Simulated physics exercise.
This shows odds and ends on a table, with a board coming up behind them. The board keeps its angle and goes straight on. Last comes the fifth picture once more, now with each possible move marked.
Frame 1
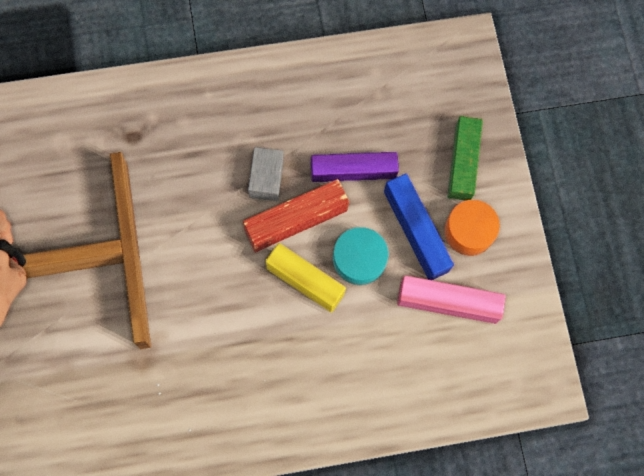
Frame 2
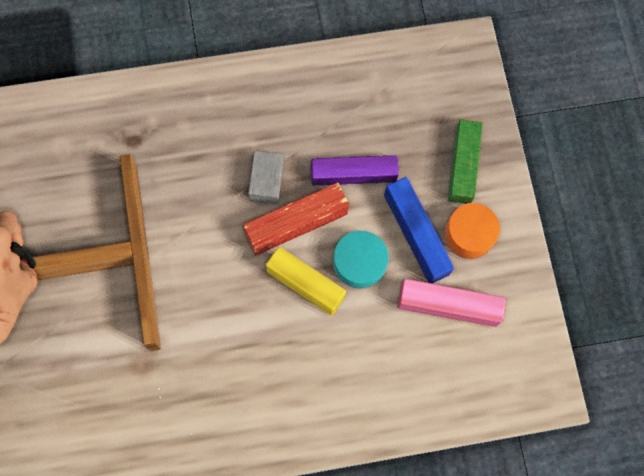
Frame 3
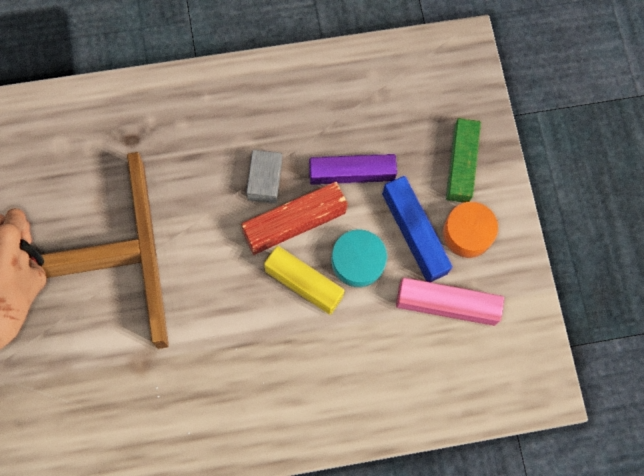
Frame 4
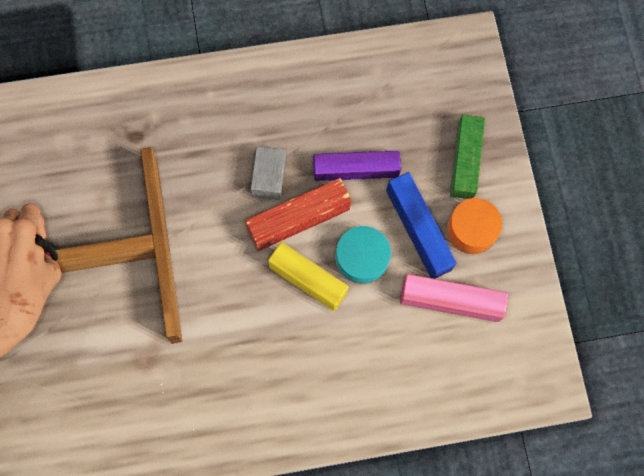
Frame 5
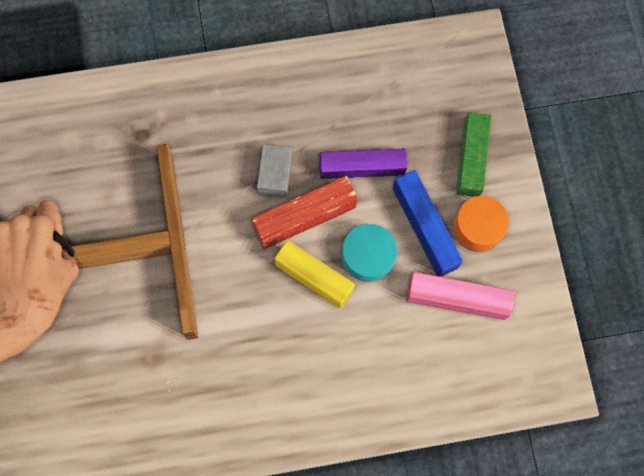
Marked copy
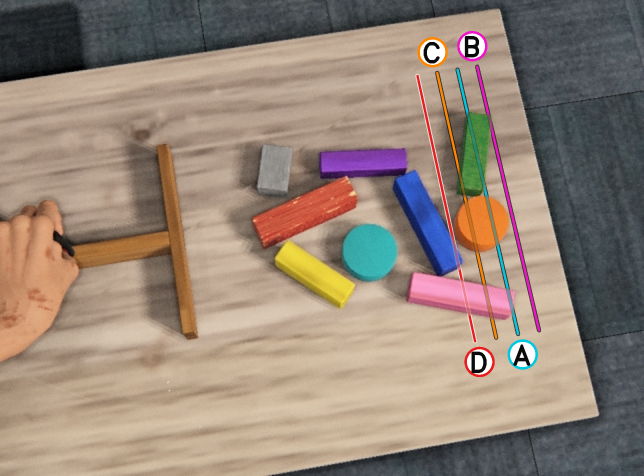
A hand sliding a wooden T-shaped board slowly right across a table towards scattered colourful blocks, without touching them.
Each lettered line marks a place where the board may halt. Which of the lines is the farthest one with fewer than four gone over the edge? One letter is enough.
No fourth one falls up to C.
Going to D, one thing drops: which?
The orange tin.
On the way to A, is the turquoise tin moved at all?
Yes.
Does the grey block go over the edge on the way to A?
No.
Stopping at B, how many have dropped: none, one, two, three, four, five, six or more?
In all, six or more.
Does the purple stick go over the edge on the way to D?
No.
On the marked copy, A at (487, 197); B at (507, 194); C at (466, 200); D at (445, 204).
With C. Early on, board (282, 219); grey block (293, 167); yellow stick (331, 278).
Further on, board (388, 201); orange tin (521, 224); green bar (492, 153).
At the end, board (467, 189); orange tin over the edge; blue stick over the edge; three fallen.
As for the rest, A drops four; B drops six; D is within the limit but short.
